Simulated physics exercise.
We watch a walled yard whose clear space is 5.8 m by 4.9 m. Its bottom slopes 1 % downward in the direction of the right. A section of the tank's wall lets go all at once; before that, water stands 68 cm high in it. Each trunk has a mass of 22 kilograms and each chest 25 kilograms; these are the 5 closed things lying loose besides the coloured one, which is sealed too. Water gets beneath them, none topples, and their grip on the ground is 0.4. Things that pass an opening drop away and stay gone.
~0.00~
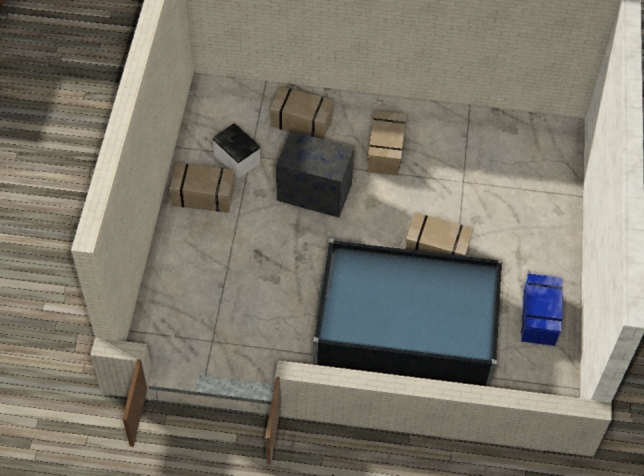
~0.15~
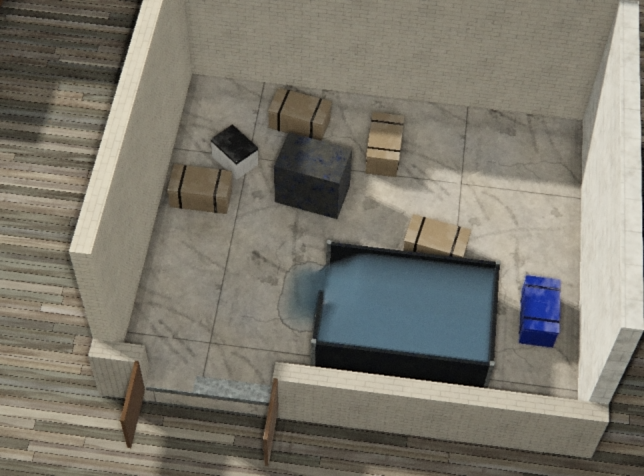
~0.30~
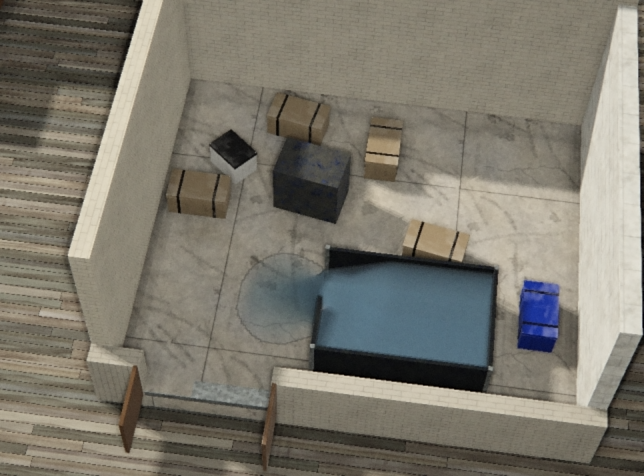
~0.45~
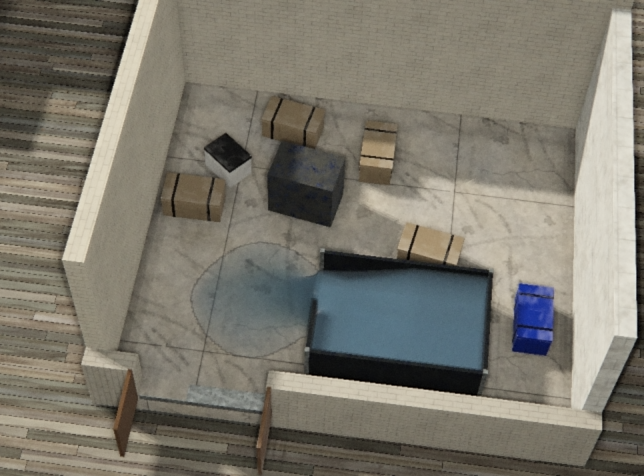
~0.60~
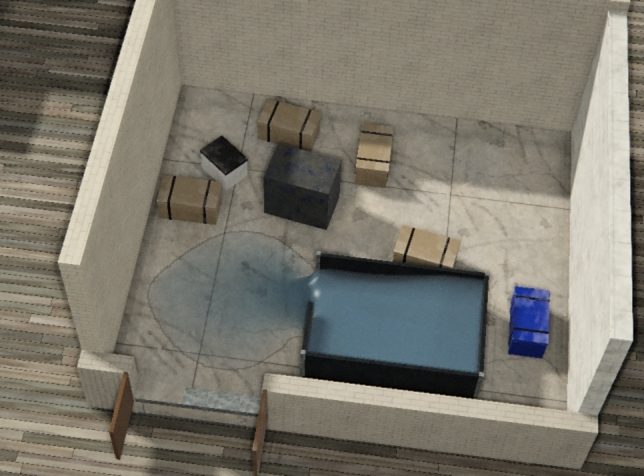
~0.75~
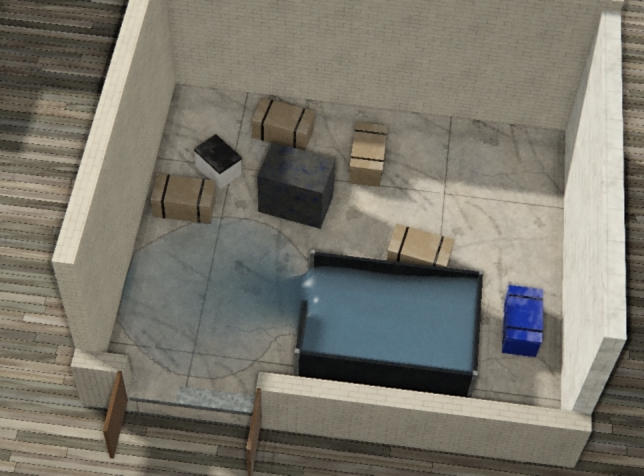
Water pours from the left side of a dark tank and spreads across the floor.
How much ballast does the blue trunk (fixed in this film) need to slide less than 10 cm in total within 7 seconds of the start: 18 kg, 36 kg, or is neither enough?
It needs no more than 18 kg.
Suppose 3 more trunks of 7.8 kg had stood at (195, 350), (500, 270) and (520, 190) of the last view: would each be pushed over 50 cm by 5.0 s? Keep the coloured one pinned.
In that order: Over, under, less.
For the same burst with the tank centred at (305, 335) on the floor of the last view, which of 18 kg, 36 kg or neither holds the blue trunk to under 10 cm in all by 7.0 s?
Lab note - in that case: Lighter mass suffices.
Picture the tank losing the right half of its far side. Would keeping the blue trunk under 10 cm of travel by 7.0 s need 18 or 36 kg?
That way round, only the bigger mass holds.
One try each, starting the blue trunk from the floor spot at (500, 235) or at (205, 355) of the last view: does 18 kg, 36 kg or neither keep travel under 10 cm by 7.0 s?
One by one: Lighter mass suffices; no mass suffices.
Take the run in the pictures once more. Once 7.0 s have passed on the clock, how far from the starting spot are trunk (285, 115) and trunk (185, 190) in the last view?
300 cm, 400 cm.
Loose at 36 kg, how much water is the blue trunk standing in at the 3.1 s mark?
Around 0 cm.
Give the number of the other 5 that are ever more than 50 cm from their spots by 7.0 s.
Total: 4.
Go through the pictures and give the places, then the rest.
The blue trunk at (544, 302), on the bottom; 3.1 m2 under water; 0 of 6 have shifted, in the first picture.
The blue trunk at (542, 304), on the bottom; water covers 3.5 m2; 0 of 6 have shifted, in the second picture.
The blue trunk at (541, 309), on the bottom; 4.2 m2 under water; 0 of 6 have shifted, in the third picture.
The blue trunk at (535, 312), on the bottom; 5.2 m2 under water; 0 of 6 have shifted, in the fourth picture.
The blue trunk at (531, 314), on the bottom; water covers 6.3 m2; 0 of 6 have shifted, in the fifth picture.
The blue trunk at (525, 313), on the bottom; 7.5 m2 under water; 0 of 6 have shifted, in the sixth picture.
After 1.4 s the blue trunk would be 0 cm from its start with 18 kg and 0 cm from its start with 36 kg; 0 cm of water round it then.
After 3.1 s the blue trunk would be 0 cm from its start with 18 kg and 0 cm from its start with 36 kg; 0 cm of water round it then.
After 4.9 s the blue trunk would be 0 cm from its start with 18 kg and 0 cm from its start with 36 kg; 0 cm of water round it then.
After 7.0 s the blue trunk would be 0 cm from its start with 18 kg and 0 cm from its start with 36 kg; 0 cm of water round it then.
